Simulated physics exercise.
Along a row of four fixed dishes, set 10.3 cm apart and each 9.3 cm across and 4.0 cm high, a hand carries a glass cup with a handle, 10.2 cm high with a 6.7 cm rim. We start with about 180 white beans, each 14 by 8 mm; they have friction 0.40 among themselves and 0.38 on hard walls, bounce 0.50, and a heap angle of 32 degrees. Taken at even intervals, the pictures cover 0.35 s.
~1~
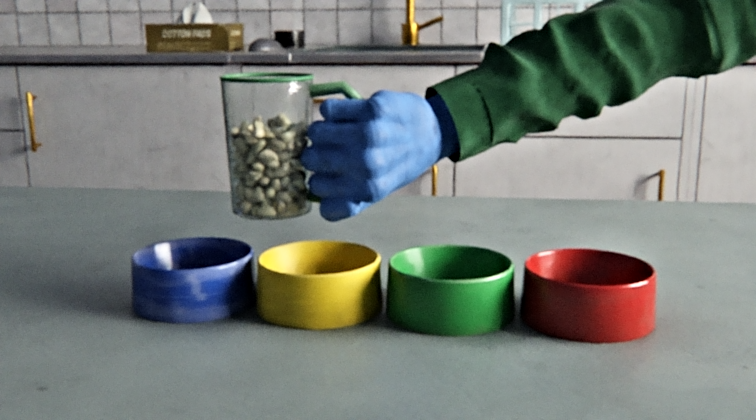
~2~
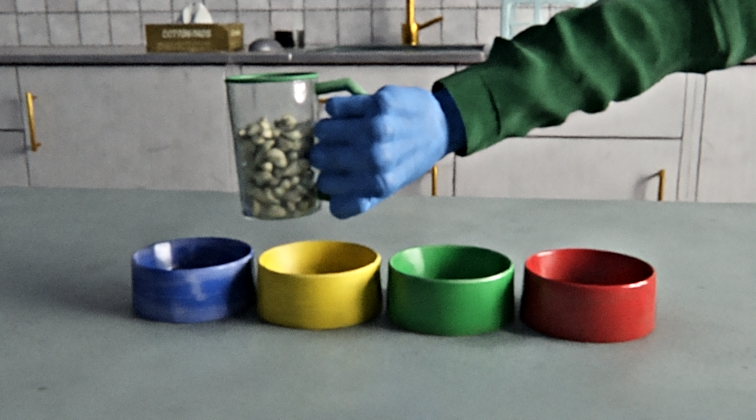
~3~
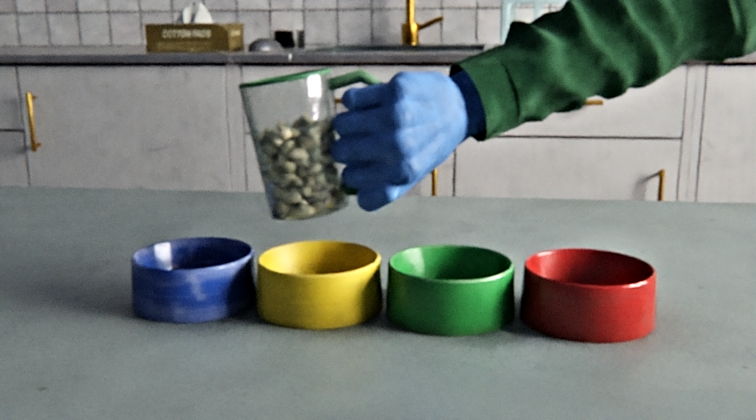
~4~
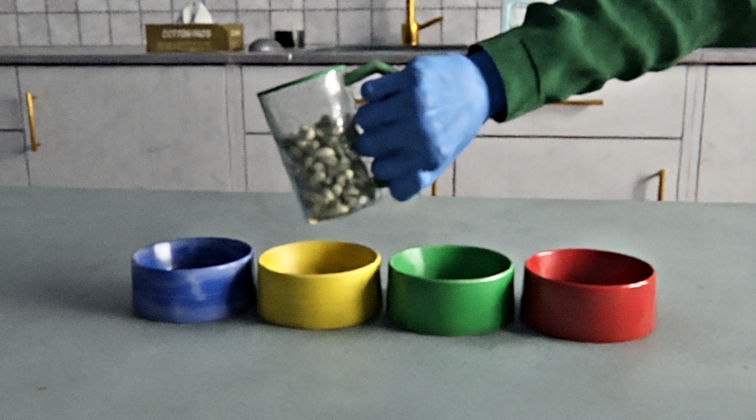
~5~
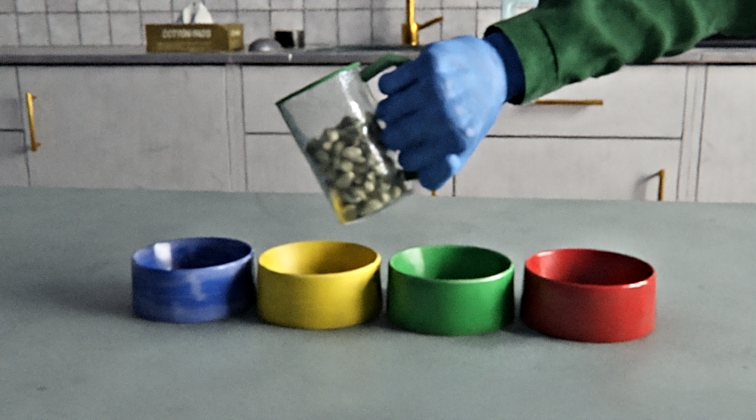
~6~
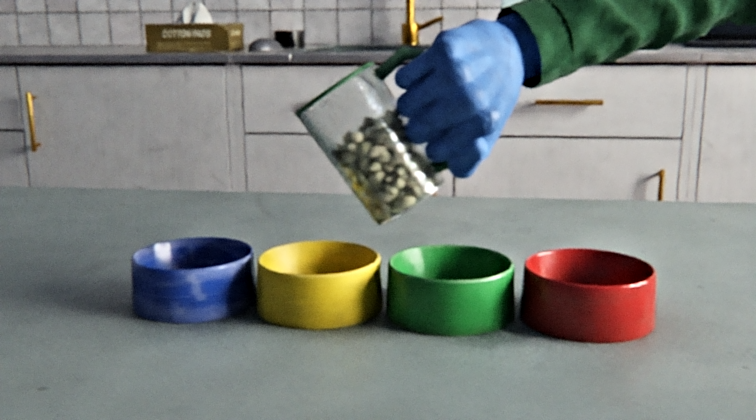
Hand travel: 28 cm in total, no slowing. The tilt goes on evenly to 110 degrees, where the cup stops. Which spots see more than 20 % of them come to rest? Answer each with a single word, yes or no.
Red dish yes, blue dish no, green dish no, yellow dish no, counter no.
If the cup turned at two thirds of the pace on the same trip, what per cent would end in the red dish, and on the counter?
That gives red 80 with 10 for the counter.
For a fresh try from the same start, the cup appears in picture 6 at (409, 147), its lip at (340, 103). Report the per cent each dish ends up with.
Per cent kept: Red 90, blue 0, green 0, yellow 0.
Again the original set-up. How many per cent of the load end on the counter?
10 per cent.
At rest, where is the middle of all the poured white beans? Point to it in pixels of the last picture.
Resting centre estimate: Around (566, 293).
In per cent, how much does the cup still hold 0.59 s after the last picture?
Around 100 in a hundred.
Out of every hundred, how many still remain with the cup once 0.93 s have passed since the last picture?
Around 70 in a hundred.
Then, 0.35 s after the last picture, tilt 74 degrees; cup holds 100 %.
Then, 0.59 s after the last picture, tilt 101 degrees; cup holds 100 %.
Then, 0.93 s after the last picture, tilt 110 degrees; cup holds 70 %, red 25 %.
In the end, red 90 %, blue 0 %, green 0 %, yellow 0 %, counter 10 %.
